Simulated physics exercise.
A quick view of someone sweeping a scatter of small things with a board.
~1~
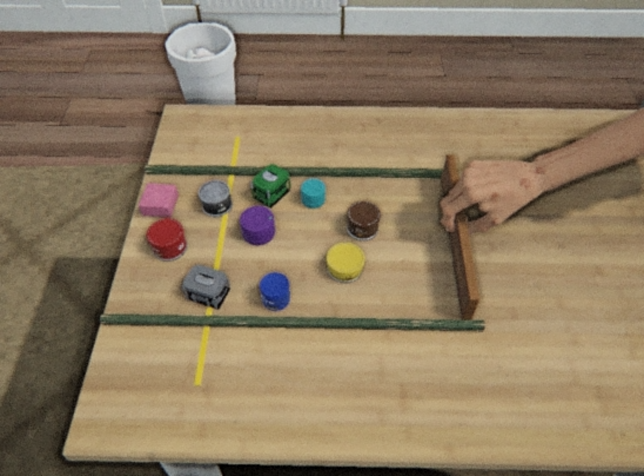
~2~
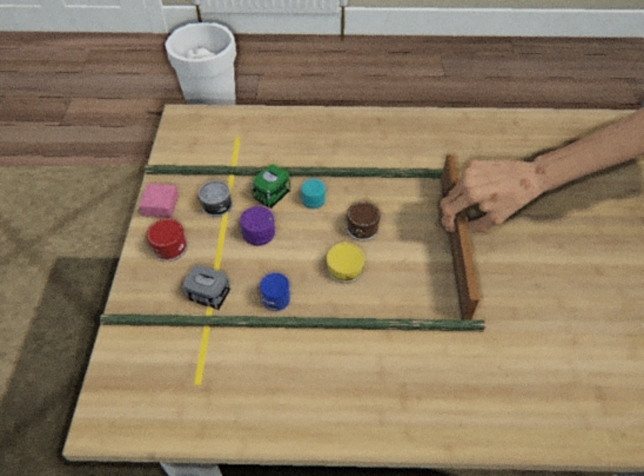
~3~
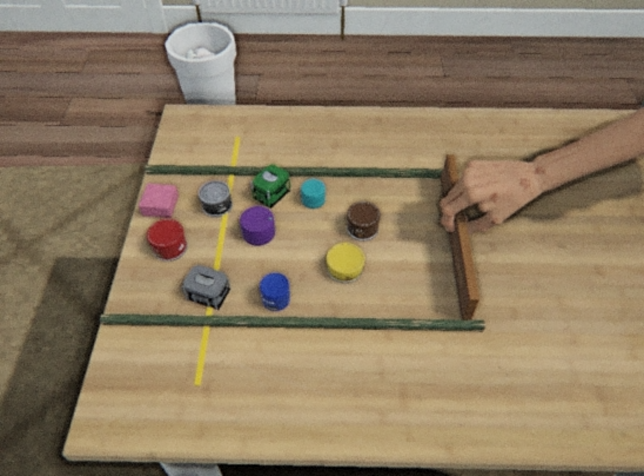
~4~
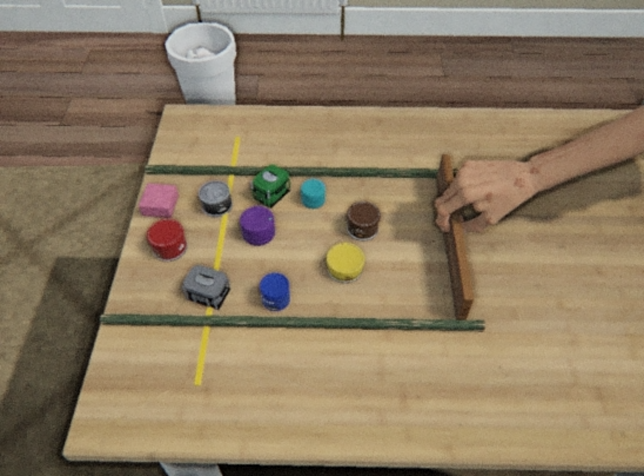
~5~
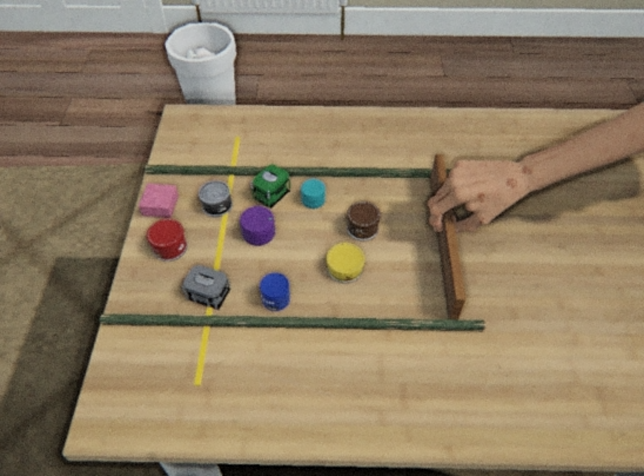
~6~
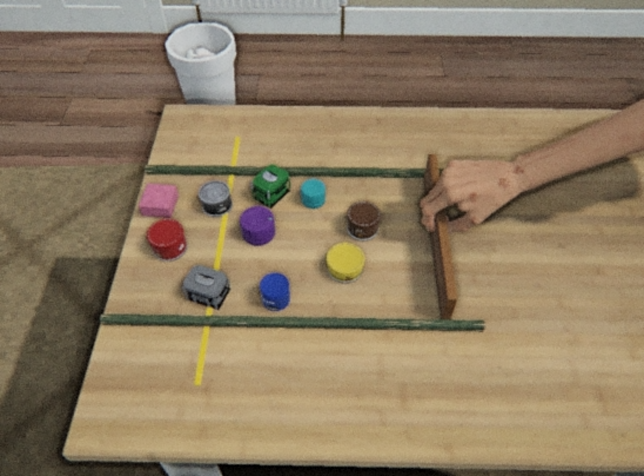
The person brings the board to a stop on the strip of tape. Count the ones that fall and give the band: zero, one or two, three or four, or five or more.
Band: Zero.
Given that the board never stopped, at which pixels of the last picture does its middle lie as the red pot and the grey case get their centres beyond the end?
Its middle is about (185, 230) and about (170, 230).
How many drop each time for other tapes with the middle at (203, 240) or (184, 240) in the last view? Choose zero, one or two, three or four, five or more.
Count by try - none at all; either one or two.
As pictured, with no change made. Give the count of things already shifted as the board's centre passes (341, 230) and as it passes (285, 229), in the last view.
The counts are 2 and 6.
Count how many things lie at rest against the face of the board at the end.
In contact: 4.
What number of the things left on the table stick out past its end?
The total comes out at 0.
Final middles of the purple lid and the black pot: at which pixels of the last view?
The purple lid comes to rest at (177, 232), and the black pot comes to rest at (182, 205).
Early on, none off yet; pink block at rest near (159, 201); red pot at rest near (168, 240); black pot at rest near (216, 199).
Finally, the number that fall off is zero.
